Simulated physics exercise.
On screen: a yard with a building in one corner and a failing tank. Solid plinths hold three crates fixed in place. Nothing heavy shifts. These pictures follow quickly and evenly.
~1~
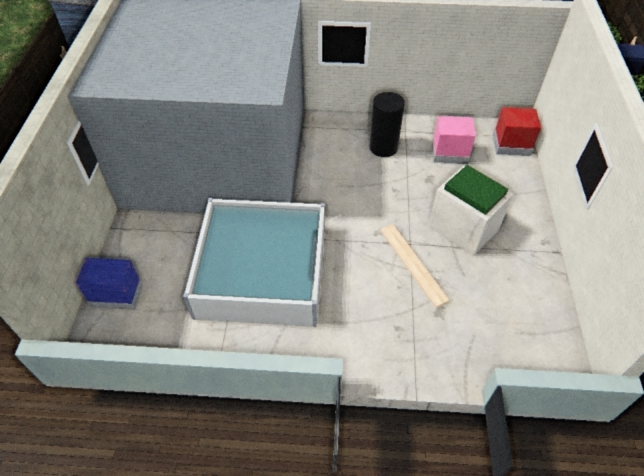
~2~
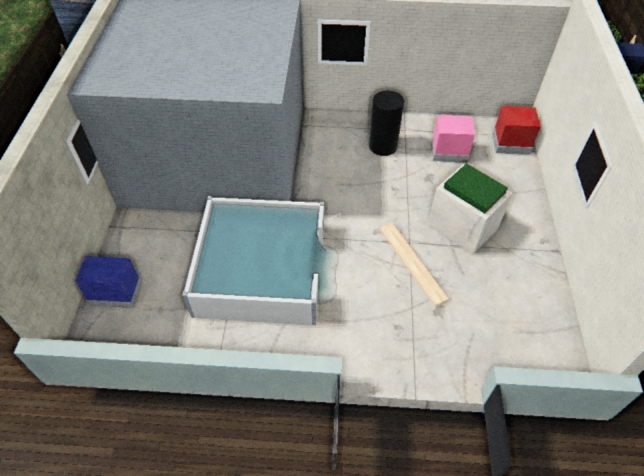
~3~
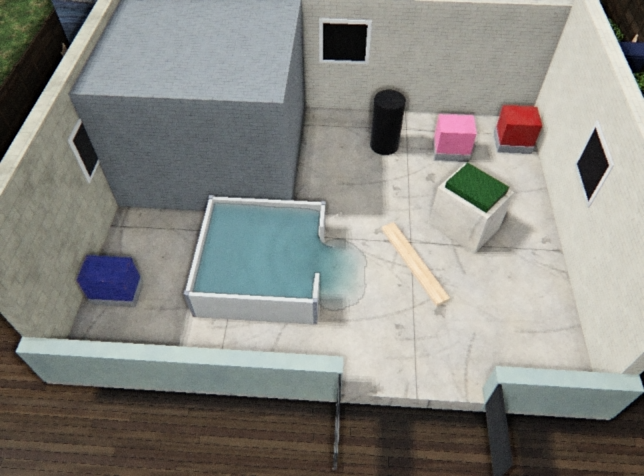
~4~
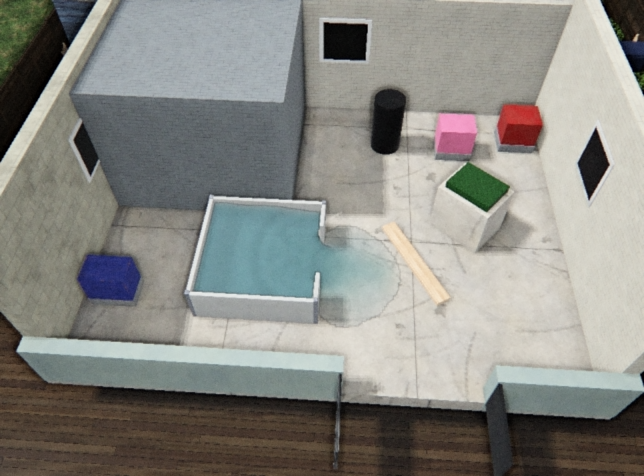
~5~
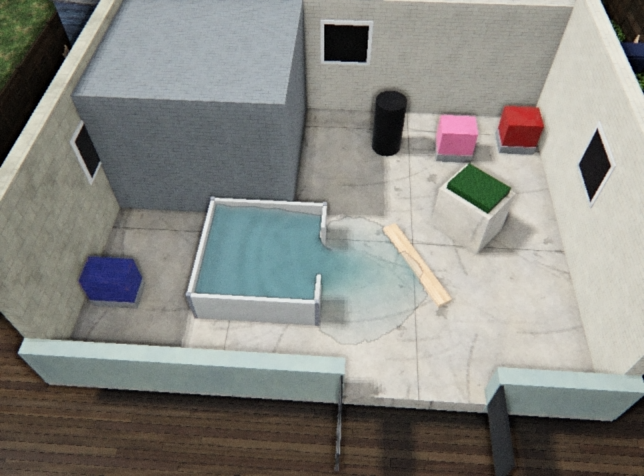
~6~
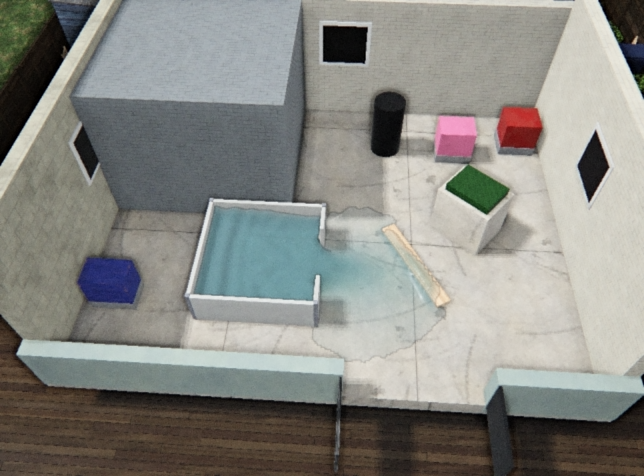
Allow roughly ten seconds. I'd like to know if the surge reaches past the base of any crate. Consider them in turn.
The blue crate never gets touched by the water; the pink crate never gets touched by the water; the red crate never gets touched by the water.
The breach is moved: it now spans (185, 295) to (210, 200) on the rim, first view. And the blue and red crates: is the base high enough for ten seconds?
In that case the blue one is flooded and the red one is never flooded.
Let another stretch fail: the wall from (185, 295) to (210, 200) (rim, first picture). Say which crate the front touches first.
It's the blue crate.
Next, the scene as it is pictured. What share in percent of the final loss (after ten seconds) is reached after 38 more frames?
Log: Around 55 %, estimated.
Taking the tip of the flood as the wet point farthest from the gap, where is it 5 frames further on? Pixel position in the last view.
I reckon the front has reached (541, 360) by then.
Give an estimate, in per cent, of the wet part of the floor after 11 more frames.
Estimate: Some 40 in a hundred.
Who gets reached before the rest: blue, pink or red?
It's the one in pink.
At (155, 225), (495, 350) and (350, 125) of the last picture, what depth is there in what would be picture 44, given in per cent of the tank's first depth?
About 0, 16 and 2 per cent.
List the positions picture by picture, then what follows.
In the first frame, the open tank at (259, 251) is whole and still.
In the second frame, water pours out at (316, 267) and has run to (326, 299).
In the third frame, water pours out at (318, 267) and has run to (356, 297).
In the fourth frame, the front is at (392, 263), out from the gap at (318, 266).
In the fifth frame, water pours out at (319, 267) and has run to (422, 293).
In the sixth frame, water pours out at (318, 268) and has run to (440, 310).
A moment on, water covers 30 % of the floor; the blue crate not reached, the pink crate not reached, the red crate not reached.
Next, water covers 40 % of the floor; the blue crate not reached, the pink crate water round its plinth, the red crate not reached.
Then, water covers 50 % of the floor; the blue crate not reached, the pink crate water round its plinth, the red crate water round its plinth.
Later, water covers 60 % of the floor; the blue crate not reached, the pink crate water round its plinth, the red crate water round its plinth.
In the end, water covers 70 % of the floor; the blue crate stayed above the water, the pink crate stayed above the water, the red crate stayed above the water.
